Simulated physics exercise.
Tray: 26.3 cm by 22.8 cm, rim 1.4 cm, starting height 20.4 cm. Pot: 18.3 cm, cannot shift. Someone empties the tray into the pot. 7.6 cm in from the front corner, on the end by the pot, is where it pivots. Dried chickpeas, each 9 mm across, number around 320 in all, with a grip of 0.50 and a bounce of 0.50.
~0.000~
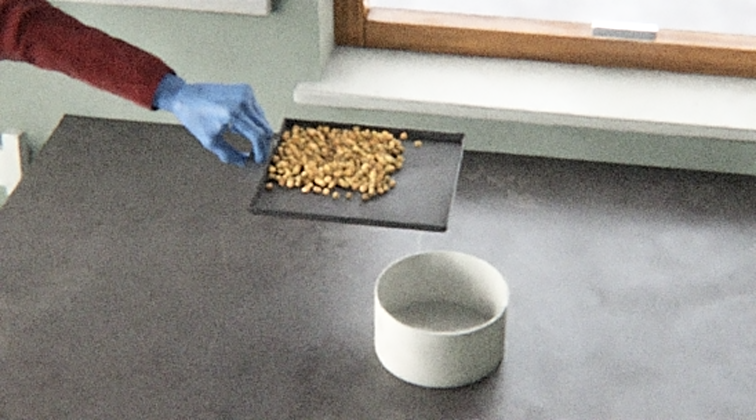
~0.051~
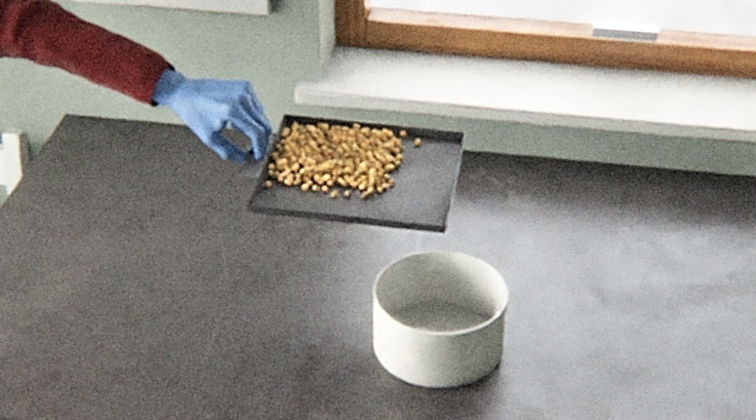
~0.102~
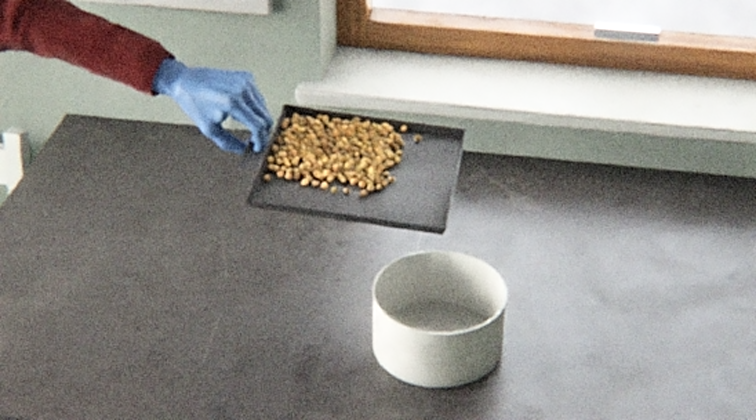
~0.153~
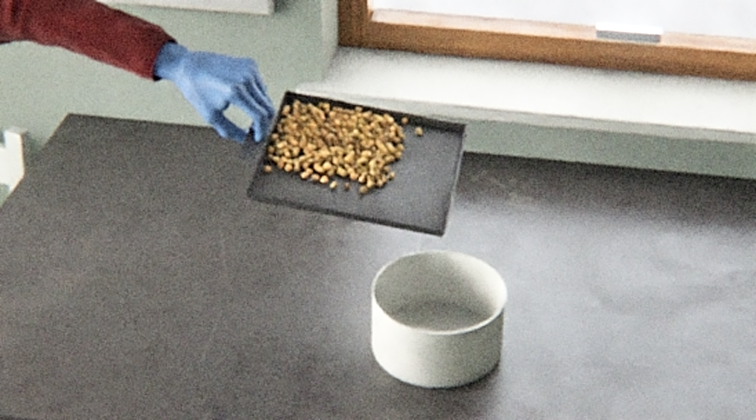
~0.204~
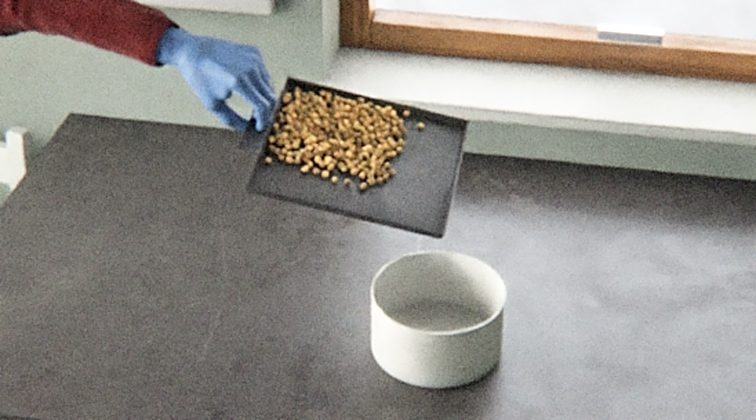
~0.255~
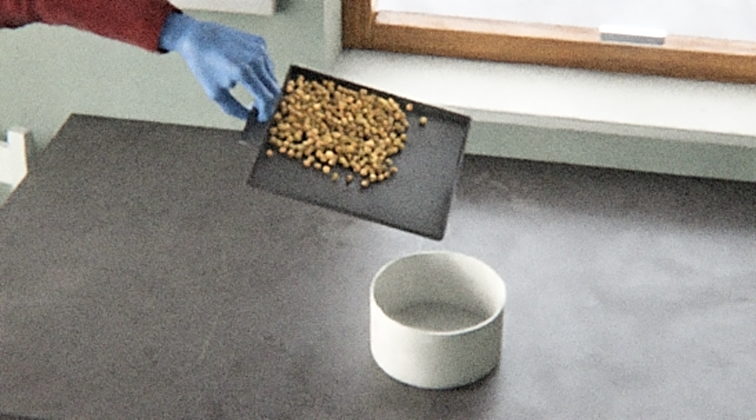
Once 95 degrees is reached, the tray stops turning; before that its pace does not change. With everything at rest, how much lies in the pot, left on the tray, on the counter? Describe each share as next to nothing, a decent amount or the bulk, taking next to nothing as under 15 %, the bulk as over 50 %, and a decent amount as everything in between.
Pot - the bulk; left on the tray - next to nothing; counter - next to nothing.
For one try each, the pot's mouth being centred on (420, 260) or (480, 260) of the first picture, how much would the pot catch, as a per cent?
Spot one: Some 30 per cent; spot two: Some 20 per cent.
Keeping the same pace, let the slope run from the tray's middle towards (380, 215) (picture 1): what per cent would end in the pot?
Roughly 75 % of the pieces.
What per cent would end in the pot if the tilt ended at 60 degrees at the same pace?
Estimate: Roughly 65 percent.
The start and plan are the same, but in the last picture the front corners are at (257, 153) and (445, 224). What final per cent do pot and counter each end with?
Final per cent - pot 25, counter 75.
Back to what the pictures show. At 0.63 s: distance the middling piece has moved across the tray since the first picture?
About 13 cm.
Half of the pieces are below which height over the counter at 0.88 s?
The halfway mark is near 6 cm.
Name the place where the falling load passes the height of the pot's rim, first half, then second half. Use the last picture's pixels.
Early: About (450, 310); late: About (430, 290).
Then, at 0.63 s, tilt 56 degrees; the tray holds 100 %, the pot 0 %.
After 0.88 s, tilt 80 degrees; the tray holds 30 %, the pot 60 %.
Then, at 1.24 s, tilt 95 degrees; the tray holds 5 %, the pot 90 %.
In the end, at 1.8 s, pot 95 %, tray 0 %, counter 5 %.
